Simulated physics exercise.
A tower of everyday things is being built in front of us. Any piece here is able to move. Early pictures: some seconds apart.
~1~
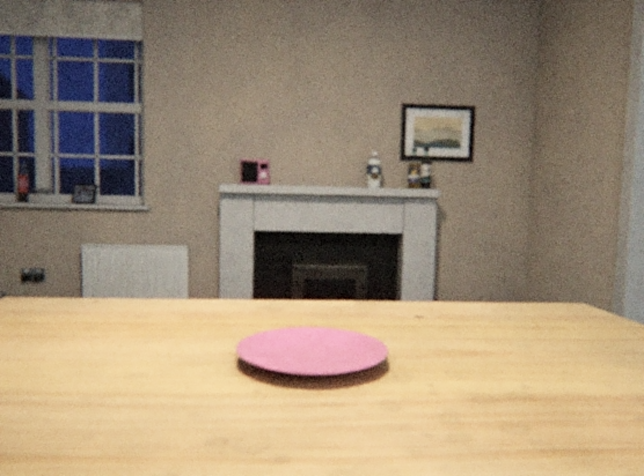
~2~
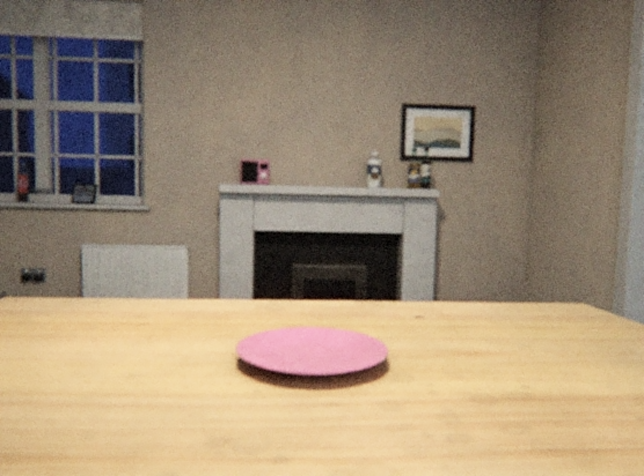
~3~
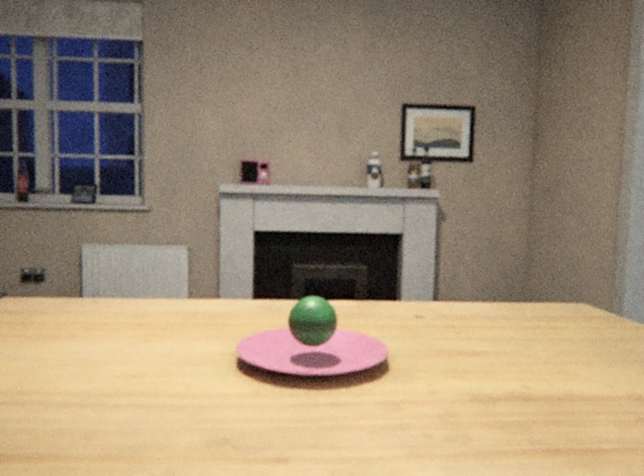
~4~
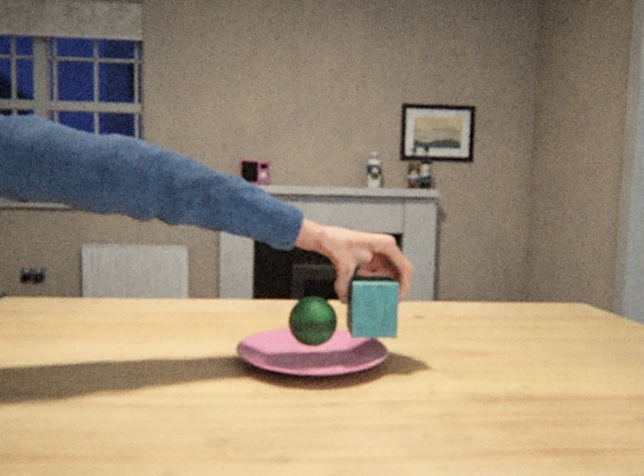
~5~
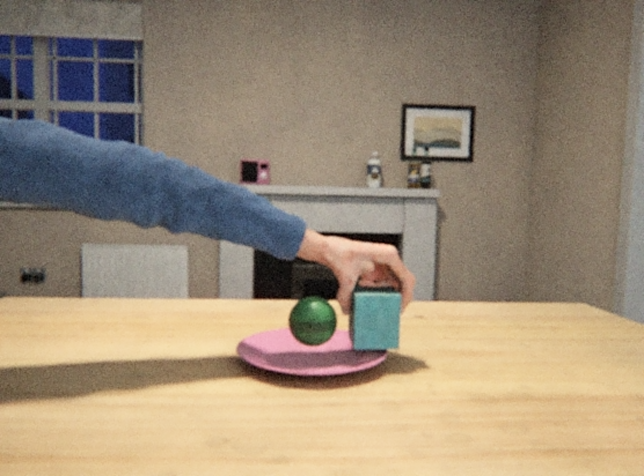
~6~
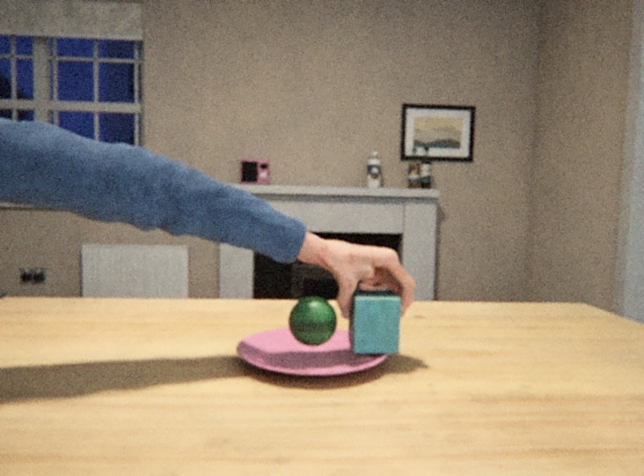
A hand in a blue sleeve reaches in from the left, lowers a turquoise block onto the right side of a pink plate and keeps hold of it. Before that, the plate sits alone on a pale wooden table, then a green ball appears at its middle. The still camera looks across the tabletop towards a pale fireplace, a framed picture at right and a window at left.
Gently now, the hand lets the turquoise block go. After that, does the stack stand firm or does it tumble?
Nothing falls.
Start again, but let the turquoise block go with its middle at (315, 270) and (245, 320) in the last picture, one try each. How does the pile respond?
In the first case it loses its balance; in the second case it stays up.
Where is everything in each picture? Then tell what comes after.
In the first picture, the last thing is not in view yet.
In the second picture, the last thing is not in view yet.
In the third picture, the last thing is not in view yet; green ball (313, 322).
In the fourth picture, on its way; turquoise block (371, 306); green ball (313, 322).
In the fifth picture, set down, still held; turquoise block (373, 316); green ball (313, 322).
In the sixth picture, set down, still held; turquoise block (373, 320); green ball (313, 322).
Then, 0.60 s on from there, no change.
Then, 1.50 s on from there, turquoise block resting near (373, 321).
In the end, all 3 unmoved. At the end, from the last picture's camera, turquoise block near (373, 321). The pile keeps its balance.
